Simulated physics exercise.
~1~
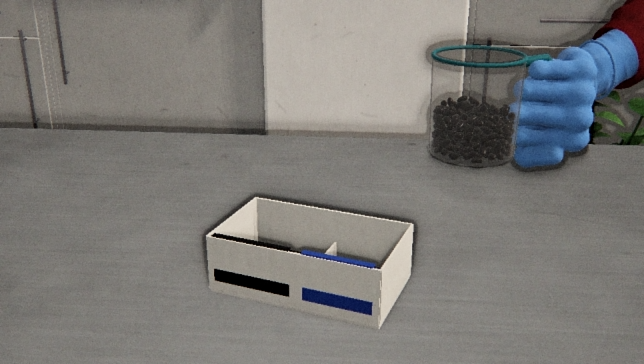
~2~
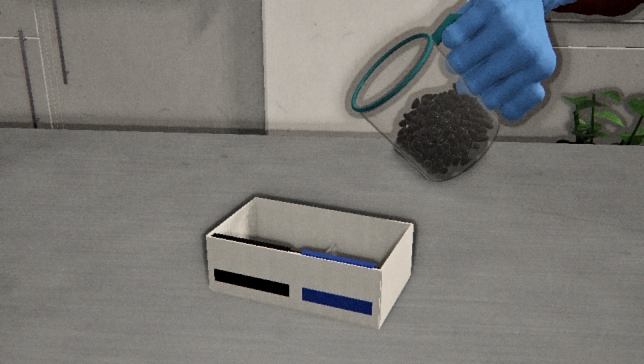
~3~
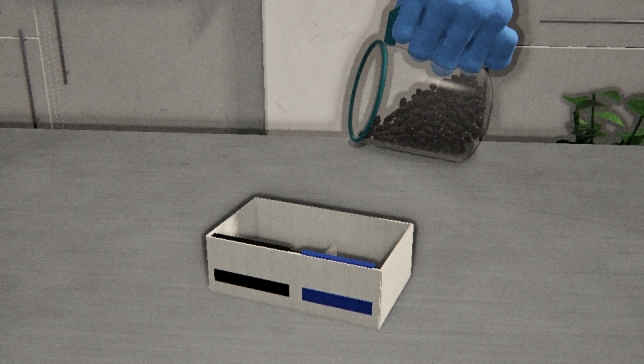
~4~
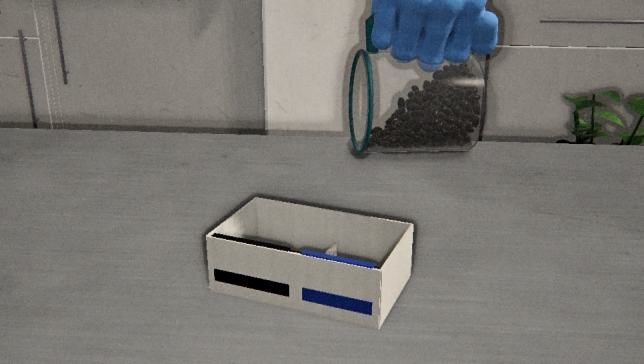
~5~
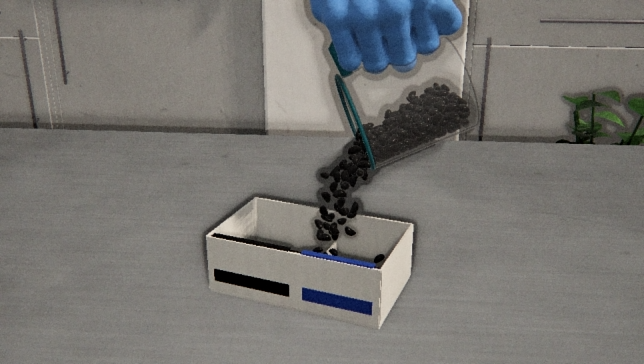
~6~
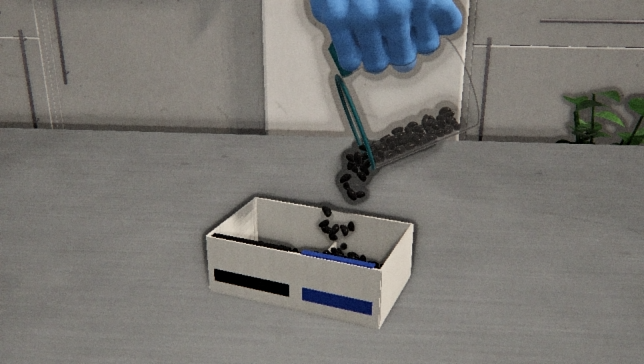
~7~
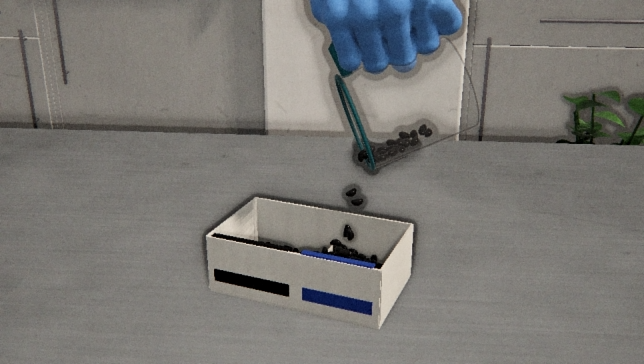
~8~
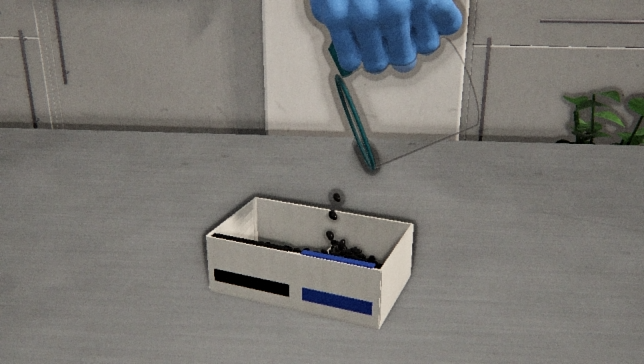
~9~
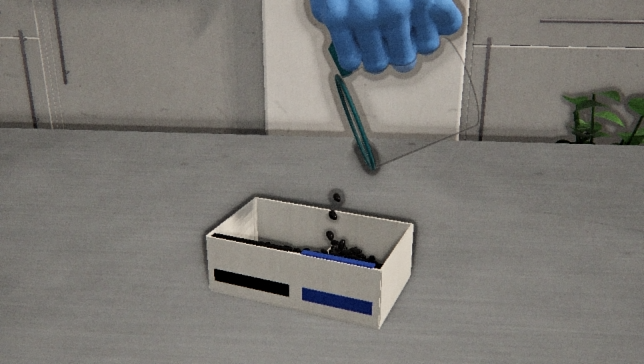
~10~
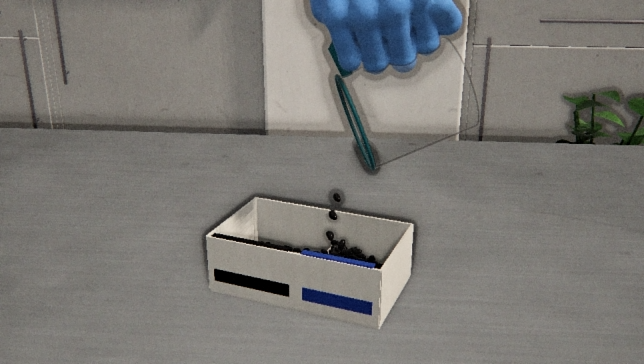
We see a blue-gloved hand carry a clear cup of black beans left above a box with black and blue labels, tipping it onto its side and pouring. The beans tumble into the box until the cup is empty, ending with the tilted cup held above it.
